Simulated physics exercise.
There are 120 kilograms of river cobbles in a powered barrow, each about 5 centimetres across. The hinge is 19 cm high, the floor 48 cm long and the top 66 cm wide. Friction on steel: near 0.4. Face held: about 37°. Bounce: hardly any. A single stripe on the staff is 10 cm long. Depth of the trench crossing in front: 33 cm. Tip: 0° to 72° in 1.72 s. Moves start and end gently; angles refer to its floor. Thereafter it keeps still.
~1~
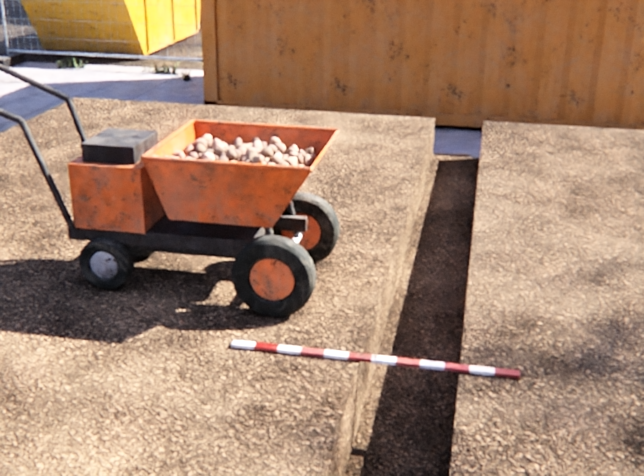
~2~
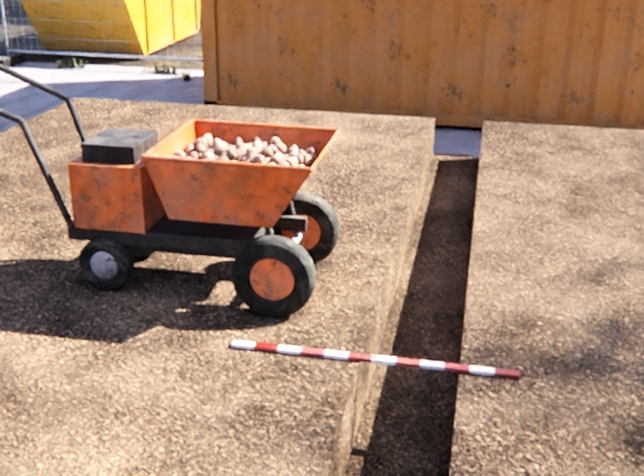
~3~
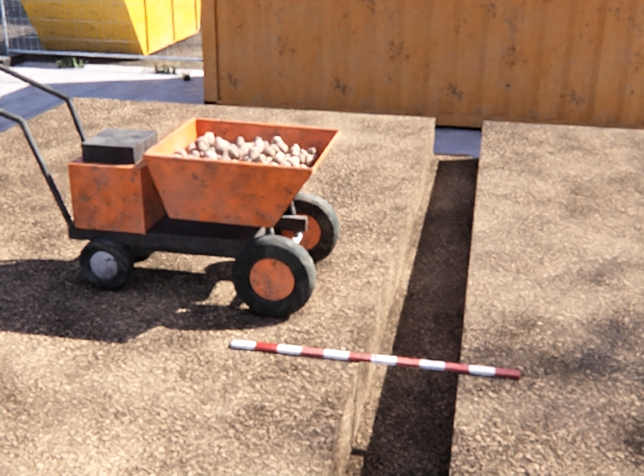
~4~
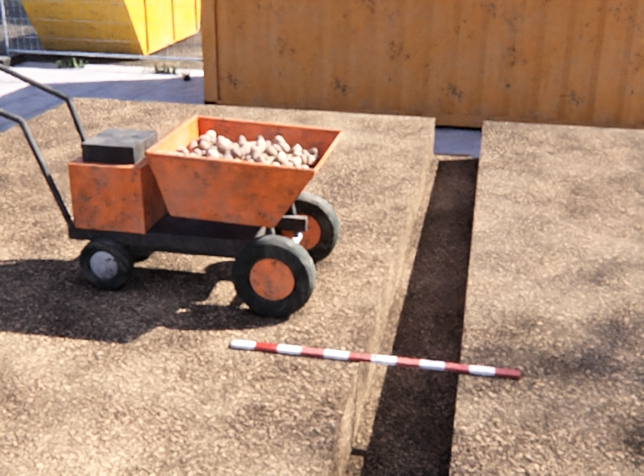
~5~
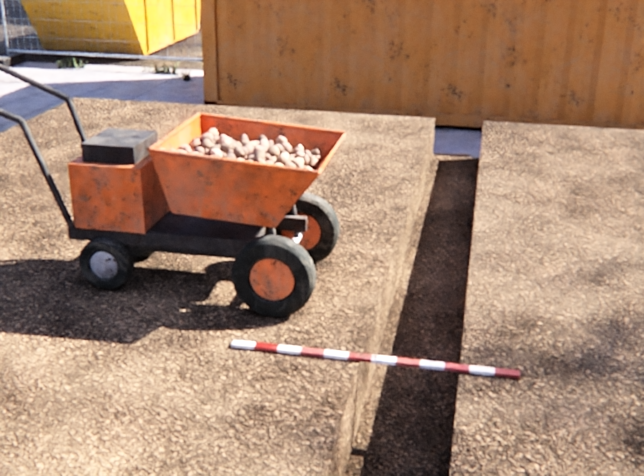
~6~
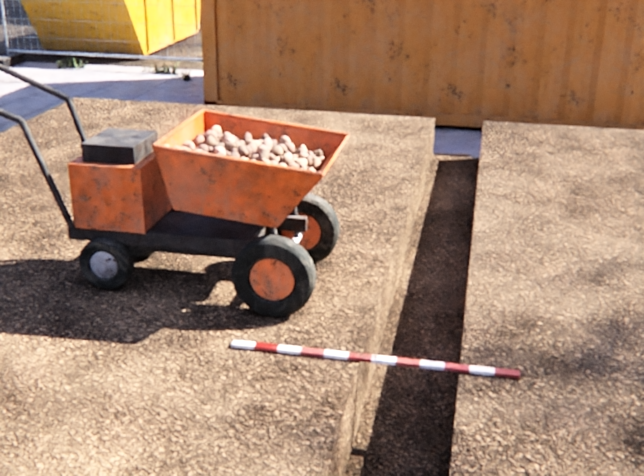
In the video, an orange wheeled cart loaded with rounded stones stands on gravelly ground beside a narrow trench with a red-and-white staff across it, and its tray slowly tilts slightly toward the right while the cart stays still.
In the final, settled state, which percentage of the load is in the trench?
97 per cent is in the trench.
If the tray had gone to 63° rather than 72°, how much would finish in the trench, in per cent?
It would be near 65 per cent.
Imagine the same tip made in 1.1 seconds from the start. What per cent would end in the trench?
Near 90 per cent.
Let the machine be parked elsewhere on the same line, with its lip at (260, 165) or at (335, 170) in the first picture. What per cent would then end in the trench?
Around 95 and then 75 percent.
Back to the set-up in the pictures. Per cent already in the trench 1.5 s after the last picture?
40 per cent, give or take.
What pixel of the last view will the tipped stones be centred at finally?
The resting stones are centred at roughly (429, 347).
Then, 1.0 s after the last picture the floor is at 61°, 100 % in the tray; the foremost stones are at (407, 249).
Then, 1.5 s after the last picture the floor is at 72°, 57 % in the tray, 41 % in the trench, 2 % past the trench; the foremost stones are at (513, 321).
Then, 1.9 s after the last picture the floor is at 72°, 33 % in the tray, 65 % in the trench, 3 % past the trench; the foremost stones are at (578, 329).
Then, 3.8 s after the last picture the floor is at 72°, 0 % in the tray, 97 % in the trench, 3 % past the trench; the foremost stones are at (600, 332).
